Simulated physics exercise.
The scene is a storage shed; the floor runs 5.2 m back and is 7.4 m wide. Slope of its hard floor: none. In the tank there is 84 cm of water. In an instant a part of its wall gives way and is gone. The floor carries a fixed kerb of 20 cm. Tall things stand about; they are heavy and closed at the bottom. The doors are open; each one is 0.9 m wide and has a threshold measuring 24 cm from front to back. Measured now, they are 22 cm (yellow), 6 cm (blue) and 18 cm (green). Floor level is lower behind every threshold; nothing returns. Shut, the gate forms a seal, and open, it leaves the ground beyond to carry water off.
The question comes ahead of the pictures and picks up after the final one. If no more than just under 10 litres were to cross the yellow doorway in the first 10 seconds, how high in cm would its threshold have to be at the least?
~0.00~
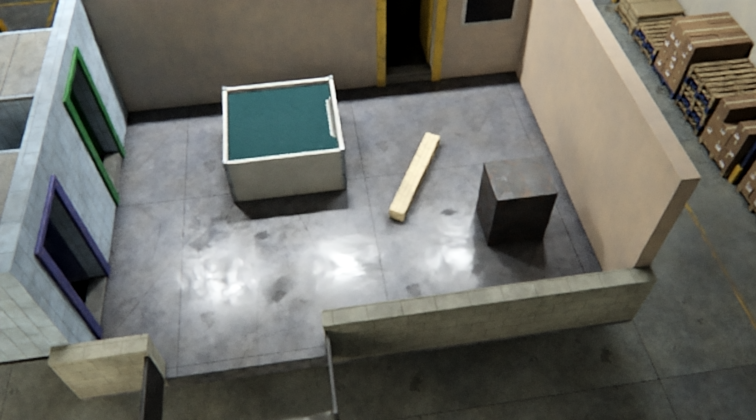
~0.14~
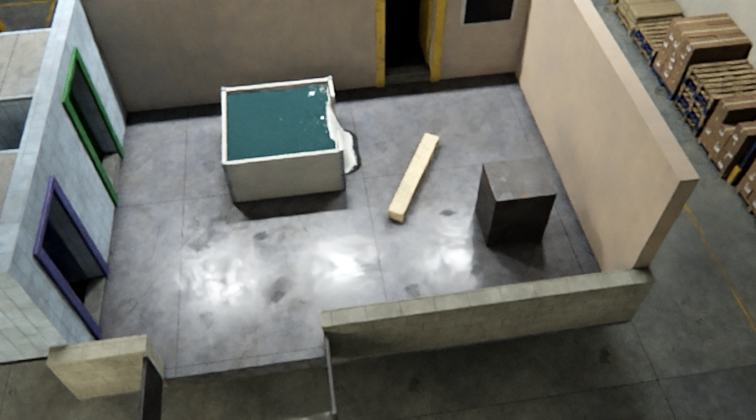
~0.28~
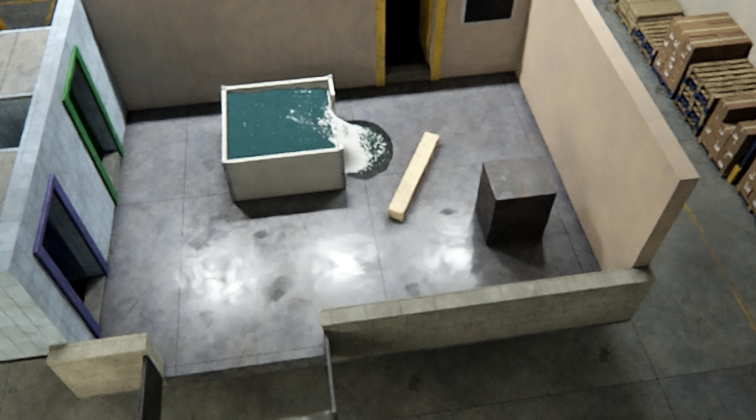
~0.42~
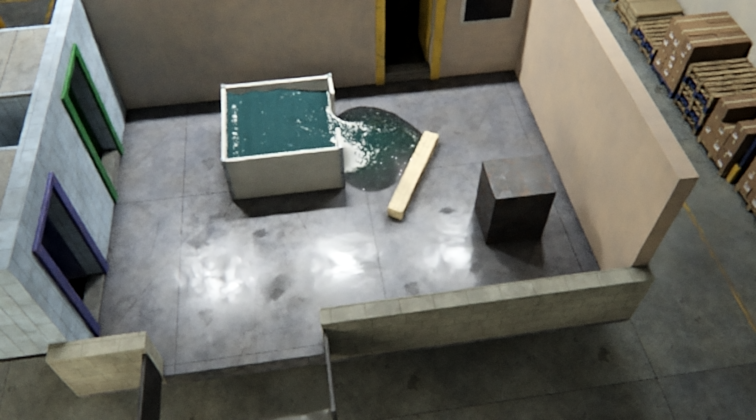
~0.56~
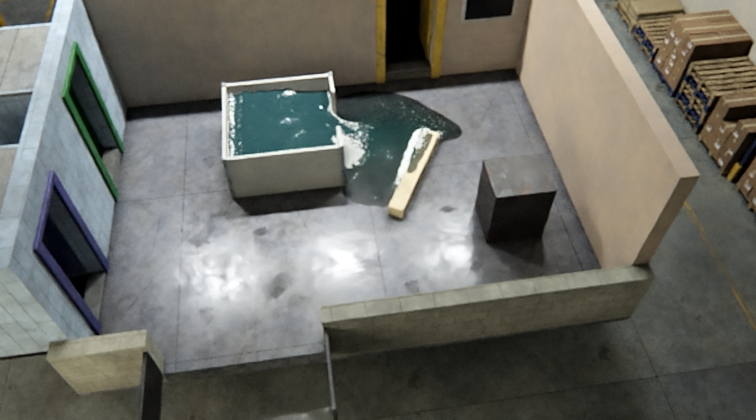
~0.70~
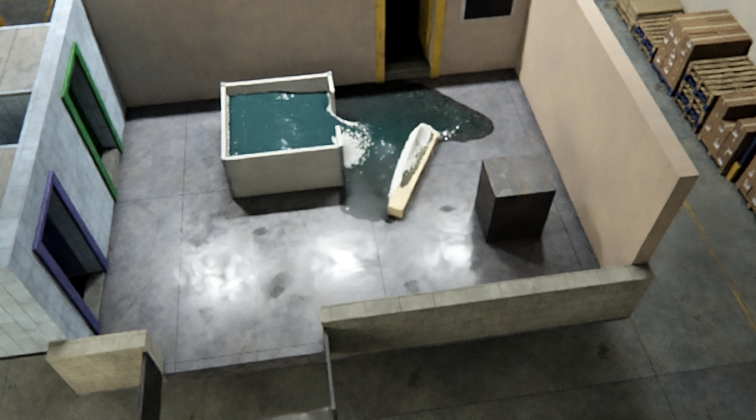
It would need to be about 14.5 cm high.
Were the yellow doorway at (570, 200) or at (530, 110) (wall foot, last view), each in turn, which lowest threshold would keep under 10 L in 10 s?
12.0 and 24 cm.
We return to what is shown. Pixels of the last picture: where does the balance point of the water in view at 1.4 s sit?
(338, 145).
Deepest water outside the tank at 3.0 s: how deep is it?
Roughly 30 cm.
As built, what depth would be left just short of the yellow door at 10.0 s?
It stands about 9.0 centimetres deep.
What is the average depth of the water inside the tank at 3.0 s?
Some 33 cm.
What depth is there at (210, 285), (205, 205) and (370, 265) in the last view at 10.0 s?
About 3, 2 and 6 cm.
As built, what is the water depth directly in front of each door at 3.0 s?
Door by door in cm - yellow 13, blue 0, green 0.
After 1.4 s water covers 30 % of the floor, deepest (44 cm) near (415, 153); 19 cm at the yellow door, 0 litres in over its 22 cm threshold.
After 3.0 s water covers 50 % of the floor, deepest (30 cm) near (521, 85); 13 cm at the yellow door, 0 litres in over its 22 cm threshold.
After 10.0 s water covers 95 % of the floor, deepest (12 cm) near (589, 299); 9 cm at the yellow door, 0 litres in over its 22 cm threshold.
At the yellow door as built, the water arrived by 0.8 s and peaked near 19 cm at 1.4 s.
Run again over the same 10 s with other heights there, 31 litres in over 12 cm, 4 litres over 16 cm. The limit of 10 litres is kept from about 14.5 cm up.
